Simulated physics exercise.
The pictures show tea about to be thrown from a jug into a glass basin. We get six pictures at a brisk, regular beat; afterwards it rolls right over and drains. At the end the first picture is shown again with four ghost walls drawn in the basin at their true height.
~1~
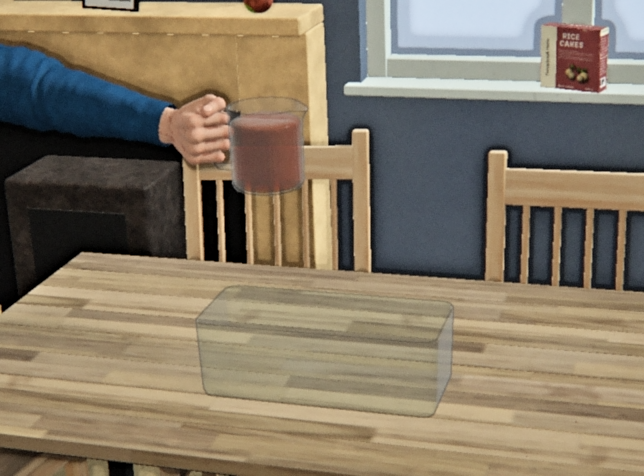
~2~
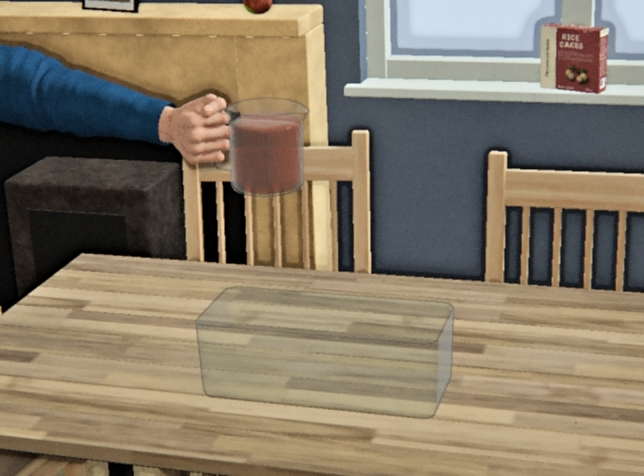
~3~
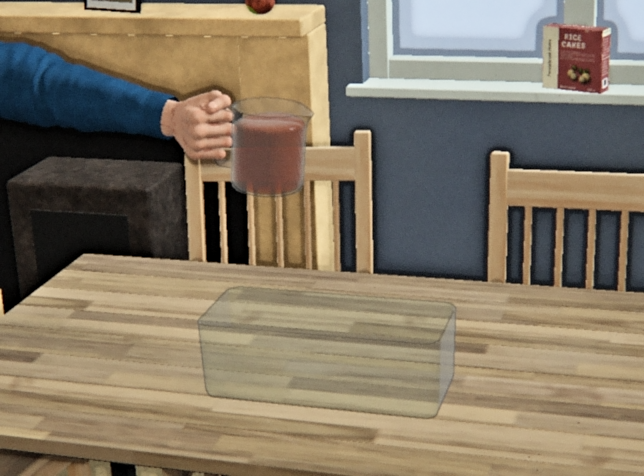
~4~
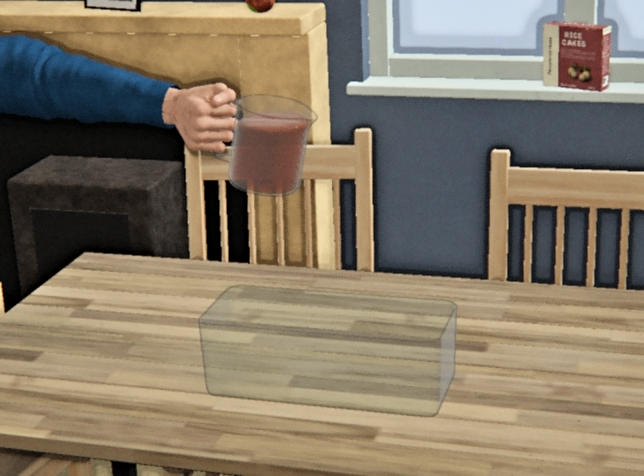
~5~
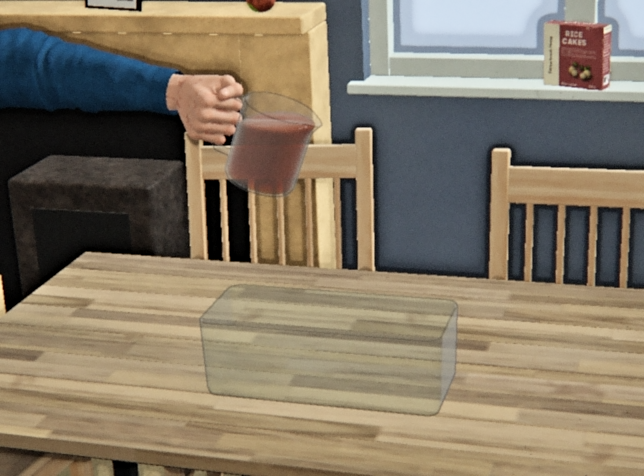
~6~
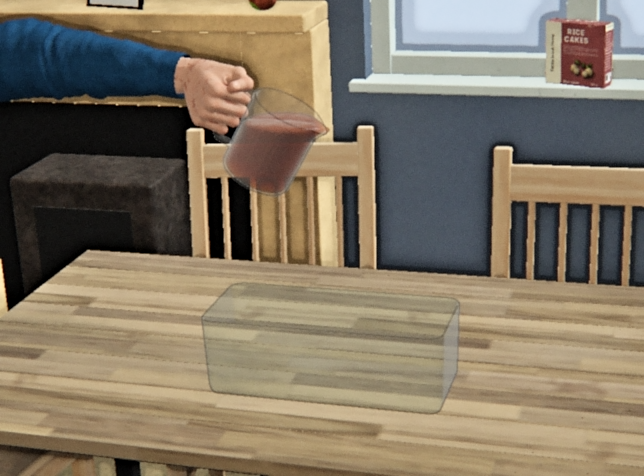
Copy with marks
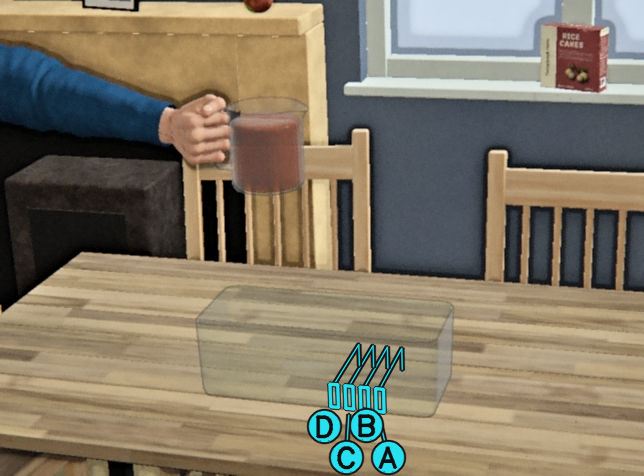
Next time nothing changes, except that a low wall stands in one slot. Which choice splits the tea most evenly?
Place A.
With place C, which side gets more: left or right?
The right side.
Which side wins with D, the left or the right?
The right one.
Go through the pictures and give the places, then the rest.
Upright, lip at (306, 109); basin from (204, 392) to (437, 416); nothing has left yet.
Upright, lip at (307, 111); nothing has left yet.
Tipped about 5°, lip at (312, 115); nothing has left yet.
Tipped about 11°, lip at (316, 118); nothing has left yet.
Tipped about 20°, lip at (320, 125); nothing has left yet.
Tipped about 30°, lip at (325, 133); tea is over the lip, down to (325, 133).
On the marked copy, A at (379, 417); B at (363, 416); C at (348, 414); D at (333, 413).
Choosing A, about 52 % ends left of the wall and 46 % right of it; 3 % is lost outside.
Choosing B, about 29 % ends left of the wall and 69 % right of it.
Choosing C, about 14 % ends left of the wall and 83 % right of it; 3 % is lost outside.
Choosing D, about 11 % ends left of the wall and 87 % right of it.
